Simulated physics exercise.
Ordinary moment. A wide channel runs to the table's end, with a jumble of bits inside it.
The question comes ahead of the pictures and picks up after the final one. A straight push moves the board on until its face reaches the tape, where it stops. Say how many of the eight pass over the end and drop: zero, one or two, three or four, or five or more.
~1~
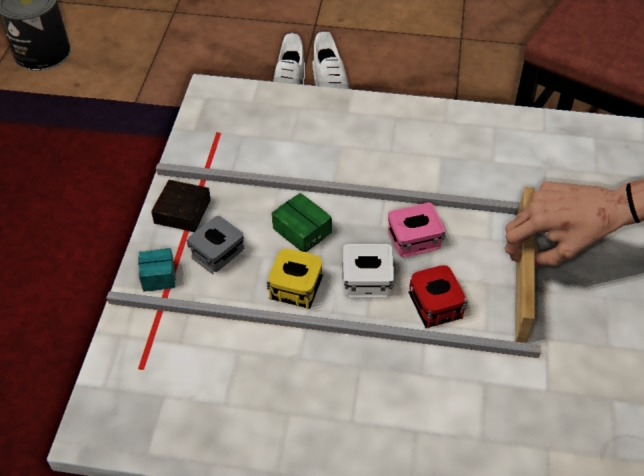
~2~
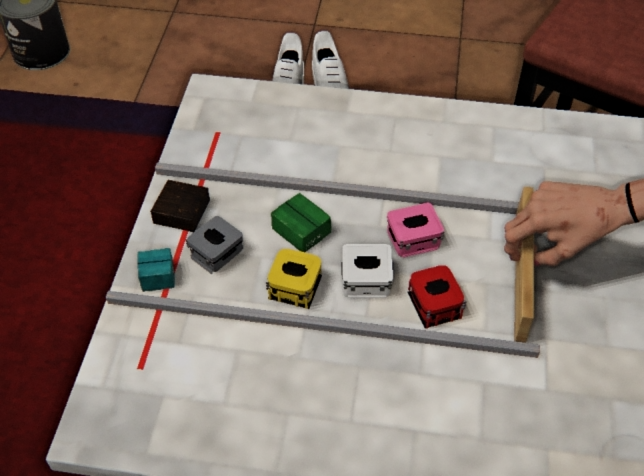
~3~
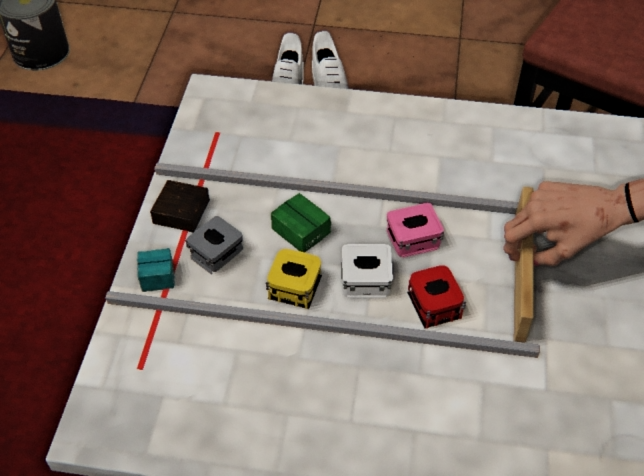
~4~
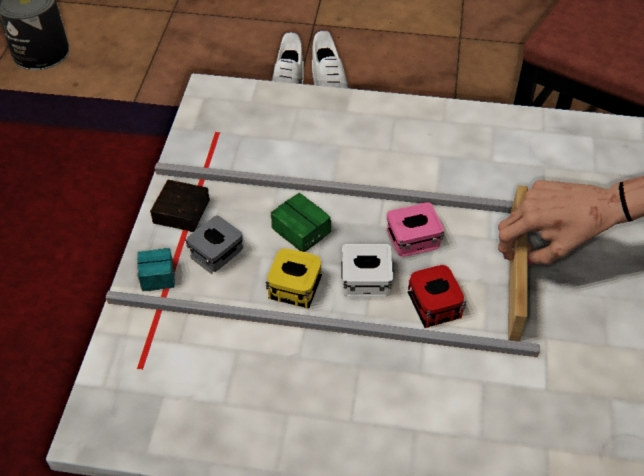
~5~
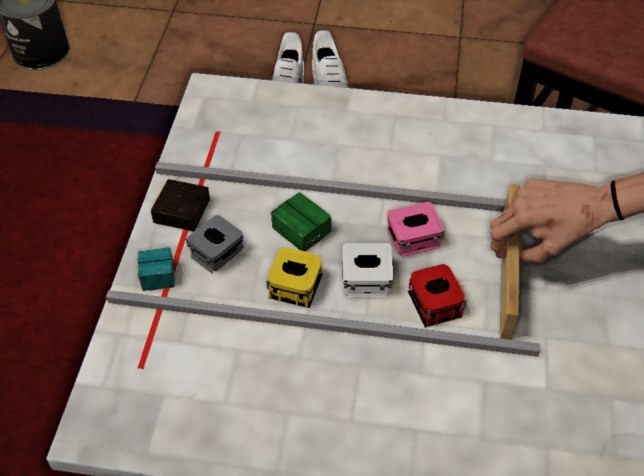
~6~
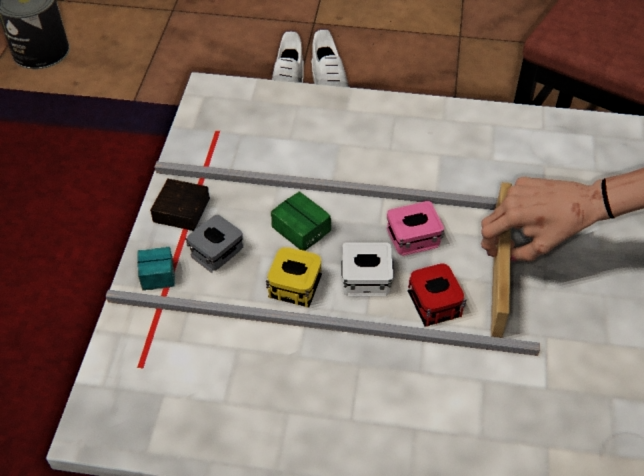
The fallen count comes to five or more.
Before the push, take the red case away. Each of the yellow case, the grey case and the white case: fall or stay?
Result: Yellow case comes off, grey case comes off, white case stays.
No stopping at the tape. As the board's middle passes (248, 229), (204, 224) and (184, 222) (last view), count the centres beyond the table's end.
Taking the places in turn, the counts are 1, 4 and 6.
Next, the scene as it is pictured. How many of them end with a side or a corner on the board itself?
Count recorded: 2.
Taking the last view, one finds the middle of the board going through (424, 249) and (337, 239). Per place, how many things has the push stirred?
At that stage 3; at the next, 6.
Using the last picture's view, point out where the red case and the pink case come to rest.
Near (153, 254) and (170, 195).
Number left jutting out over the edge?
The count would be 0.
Soon after, none off yet; turquoise box at rest near (156, 269); black block at rest near (181, 204); grey case at rest near (216, 244).
Then, none off yet; turquoise box at rest near (156, 269); black block at rest near (180, 204); grey case moved a little near (193, 237).
Further on, one off so far; turquoise box falling near (88, 336); black block moved about its own width near (138, 199); grey case moved well along near (128, 228).
At rest, the number that fall off is five or more; fallen, white case, yellow case, green box, grey case, black block and turquoise box.
